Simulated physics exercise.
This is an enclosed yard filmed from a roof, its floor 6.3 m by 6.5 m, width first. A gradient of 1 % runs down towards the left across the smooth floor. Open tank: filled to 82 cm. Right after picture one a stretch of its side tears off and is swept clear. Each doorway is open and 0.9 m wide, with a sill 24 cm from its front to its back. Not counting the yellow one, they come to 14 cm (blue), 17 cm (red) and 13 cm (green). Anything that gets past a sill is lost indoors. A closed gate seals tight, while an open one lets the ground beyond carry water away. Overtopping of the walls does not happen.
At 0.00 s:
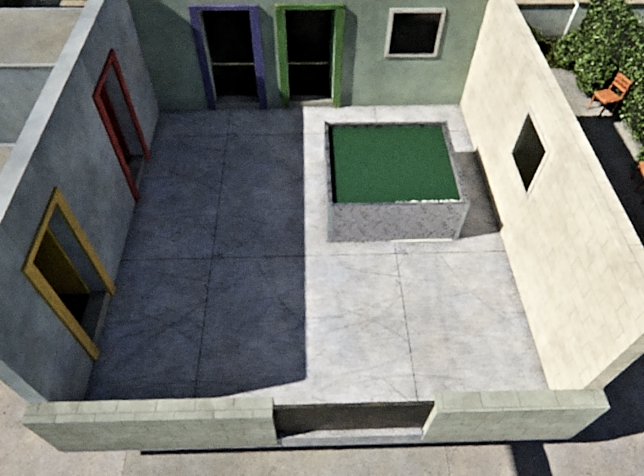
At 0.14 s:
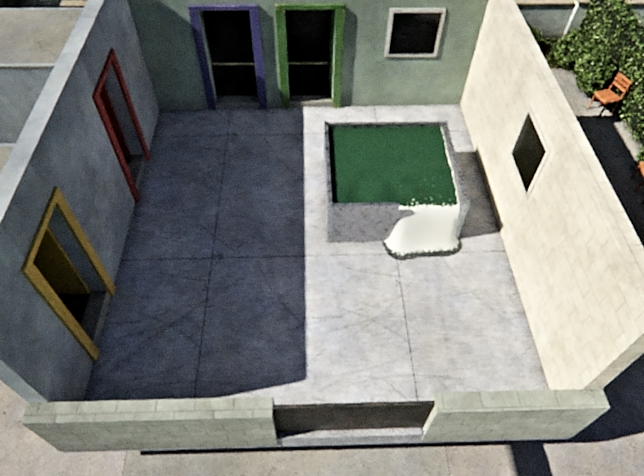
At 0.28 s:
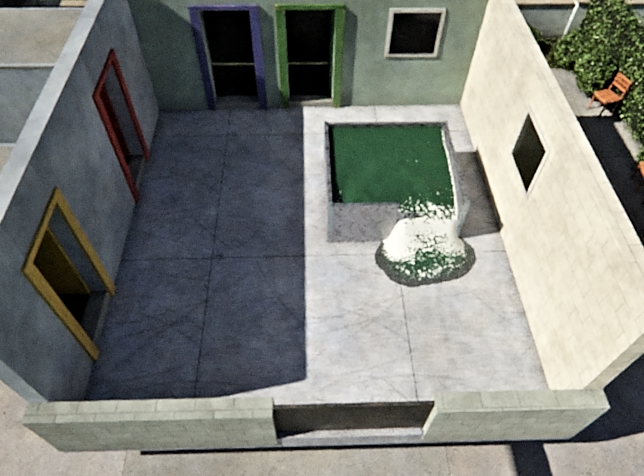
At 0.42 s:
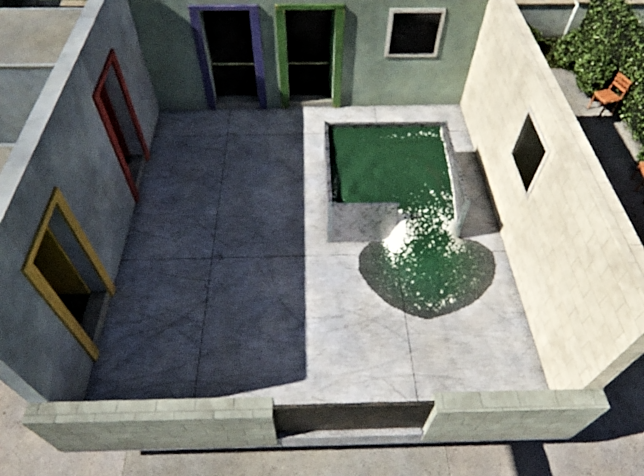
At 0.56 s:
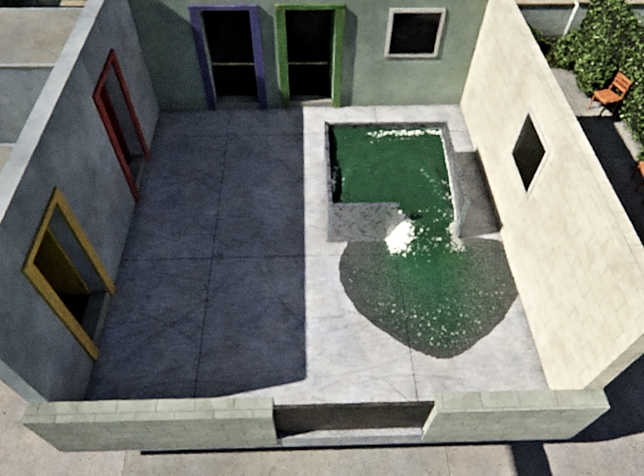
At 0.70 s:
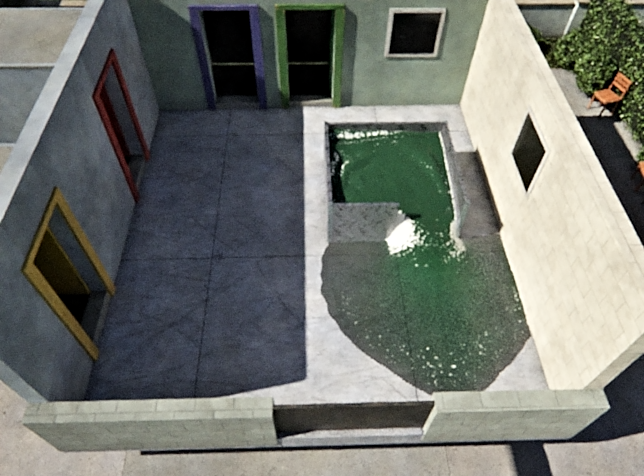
In a walled yard, green water bursts from an open tank and spreads across the floor.
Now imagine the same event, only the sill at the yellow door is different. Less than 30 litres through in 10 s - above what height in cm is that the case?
Above about 18 cm.
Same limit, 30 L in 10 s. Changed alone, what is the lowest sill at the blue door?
About 9.0 cm at blue.
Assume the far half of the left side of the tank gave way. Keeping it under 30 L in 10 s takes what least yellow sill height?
Close to 7.5 cm at the least.
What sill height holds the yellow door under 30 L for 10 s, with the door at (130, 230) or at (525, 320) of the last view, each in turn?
In turn: Roughly 7.5 cm, roughly 21 cm.
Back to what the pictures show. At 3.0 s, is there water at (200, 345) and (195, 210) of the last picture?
First soaked, then untouched.
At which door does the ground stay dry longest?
The green one.
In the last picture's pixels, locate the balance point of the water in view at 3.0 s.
The balance point sits at roughly (386, 278).
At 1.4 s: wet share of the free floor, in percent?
Near 25 per cent of the open floor.
After 1.4 s water covers 25 % of the floor, deepest (58 cm) near (541, 398); it has not reached the yellow door.
After 3.0 s water covers 35 % of the floor, deepest (30 cm) near (518, 412); it has not reached the yellow door.
After 10.0 s water covers 95 % of the floor, deepest (17 cm) near (153, 139); 13 cm at the yellow door, 25 litres in over its 19 cm sill.
At the yellow door as built, the water arrived by 3.1 s and peaked near 26 cm at 4.0 s.
Run again over the same 10 s with other heights there, 73 litres in over 15 cm, 15 litres over 20.5 cm. The limit of 30 litres is kept from about 18 cm up.
